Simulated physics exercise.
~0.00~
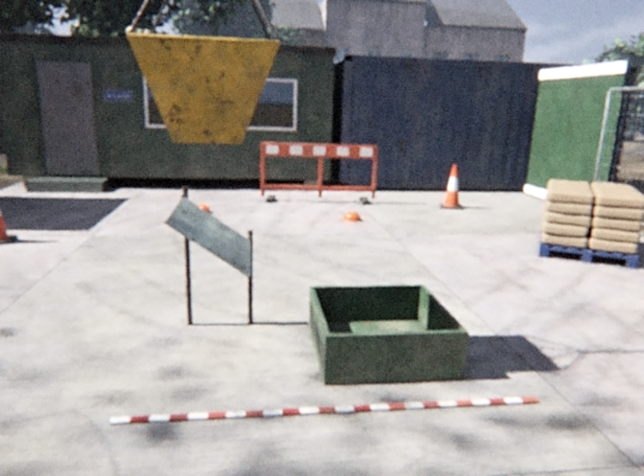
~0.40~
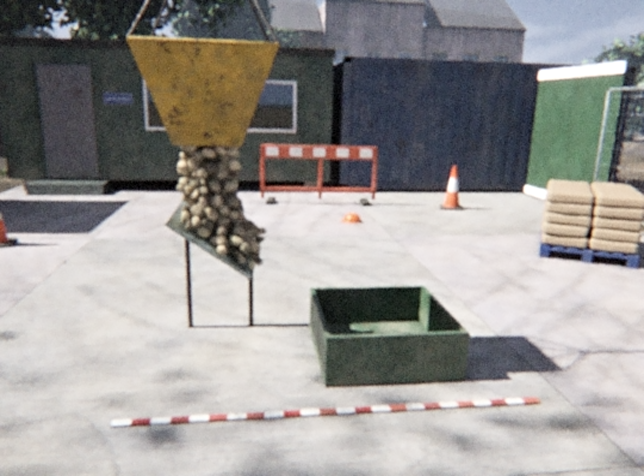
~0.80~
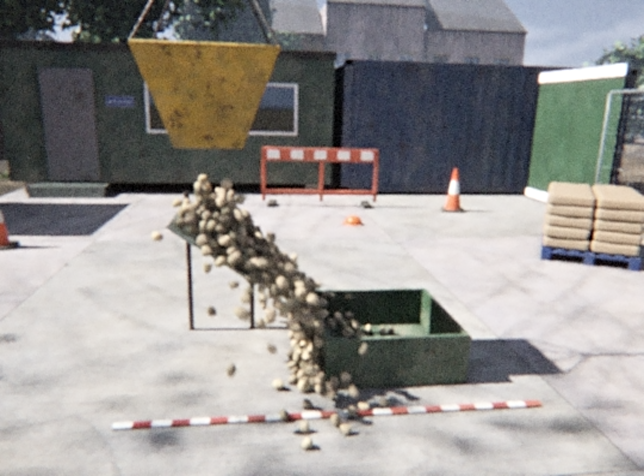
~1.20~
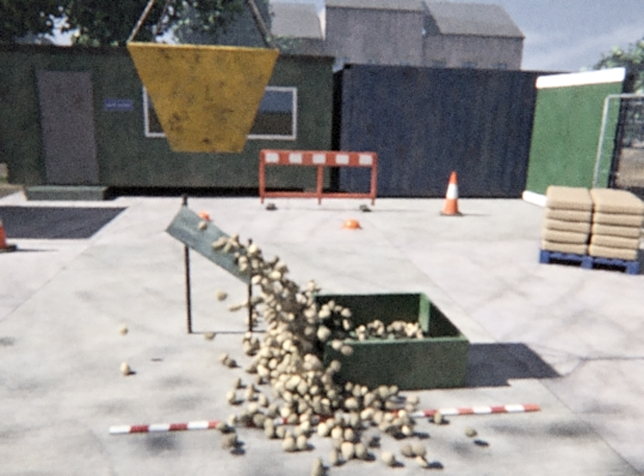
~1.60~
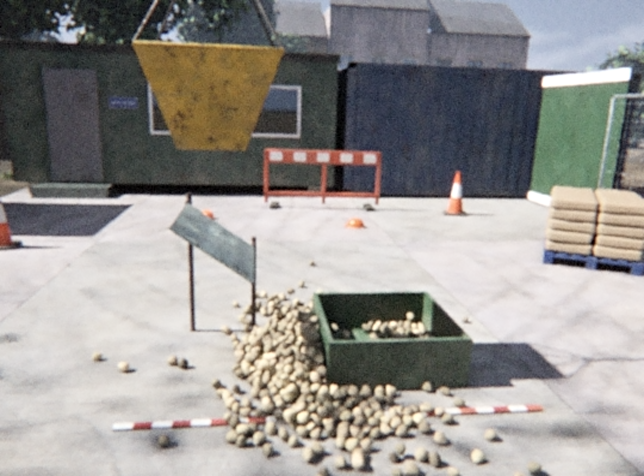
Smooth, pale stones drop in a thick column from a yellow hopper hanging over a concrete yard, landing on a tilted steel plate held up by thin posts. They slide down the plate to the right and pour off its lower edge toward an open green bin. Some fall inside, but most come down short, against its left side. The stream thins as the plate clears, and stones spread across the red and white striped staff. At the end, a large heap lies left of and in front of the bin, with only a small share inside.
